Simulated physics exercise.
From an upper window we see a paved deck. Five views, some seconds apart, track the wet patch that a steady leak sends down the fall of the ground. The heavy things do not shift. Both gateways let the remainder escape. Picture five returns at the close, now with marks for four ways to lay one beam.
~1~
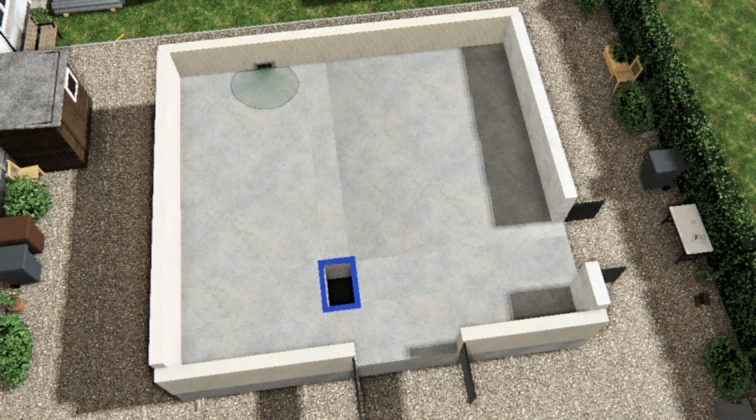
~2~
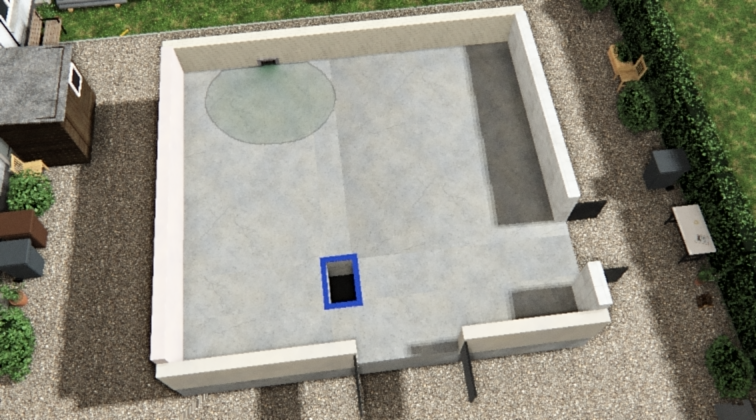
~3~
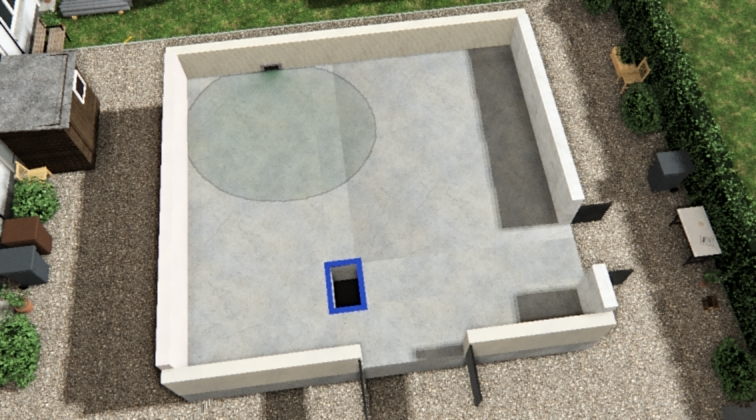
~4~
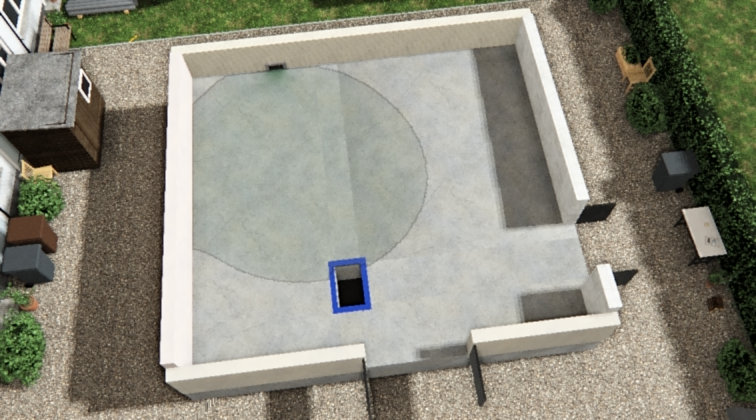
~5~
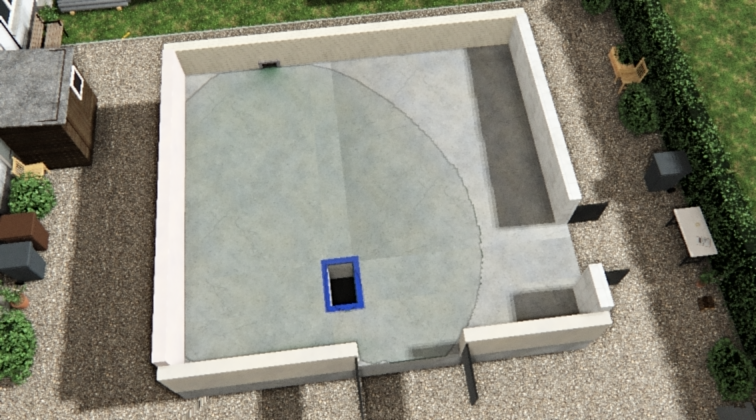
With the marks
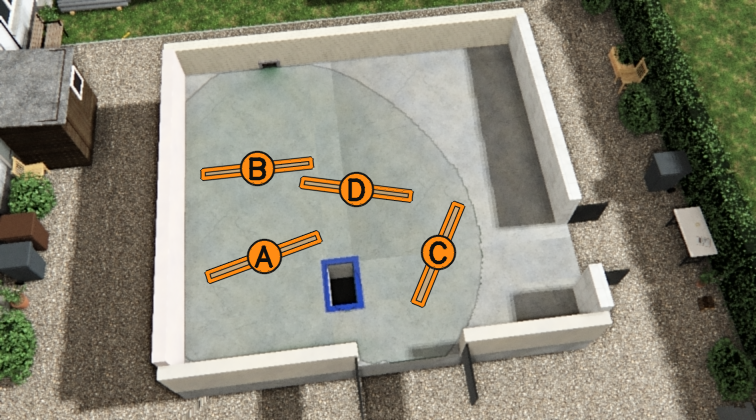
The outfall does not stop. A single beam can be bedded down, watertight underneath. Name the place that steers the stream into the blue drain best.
The best position is C.
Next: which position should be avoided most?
B.
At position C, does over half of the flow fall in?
No, it does not.
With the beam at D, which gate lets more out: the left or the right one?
More leaves on the left.
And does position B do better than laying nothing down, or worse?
Position B is worse.
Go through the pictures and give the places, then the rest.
Outfall at (264, 65); blue drain at (339, 284); open gate at (561, 253); open gate at (406, 348); water covers 3 % of the ground and shows as far out as (261, 105); blue drain still dry.
Water covers 9 % of the ground and shows as far out as (319, 127); blue drain still dry.
Water covers 21 % of the ground and shows as far out as (323, 190); blue drain still dry.
Water covers 40 % of the ground and shows as far out as (327, 275); blue drain still dry.
Water covers 63 % of the ground and shows as far out as (462, 302); blue drain taking water.
On the marked copy, A from (208, 277) to (318, 236); B from (203, 174) to (311, 162); C from (417, 303) to (458, 204); D from (302, 182) to (410, 196).
Choosing A, about 10 % of the stream runs into the blue drain, about 89 % out by the gates.
Choosing B, about 6 % of the stream runs into the blue drain, about 93 % out by the gates.
Choosing C, about 25 % of the stream runs into the blue drain, about 71 % out by the gates.
Choosing D, about 12 % of the stream runs into the blue drain, about 87 % out by the gates.
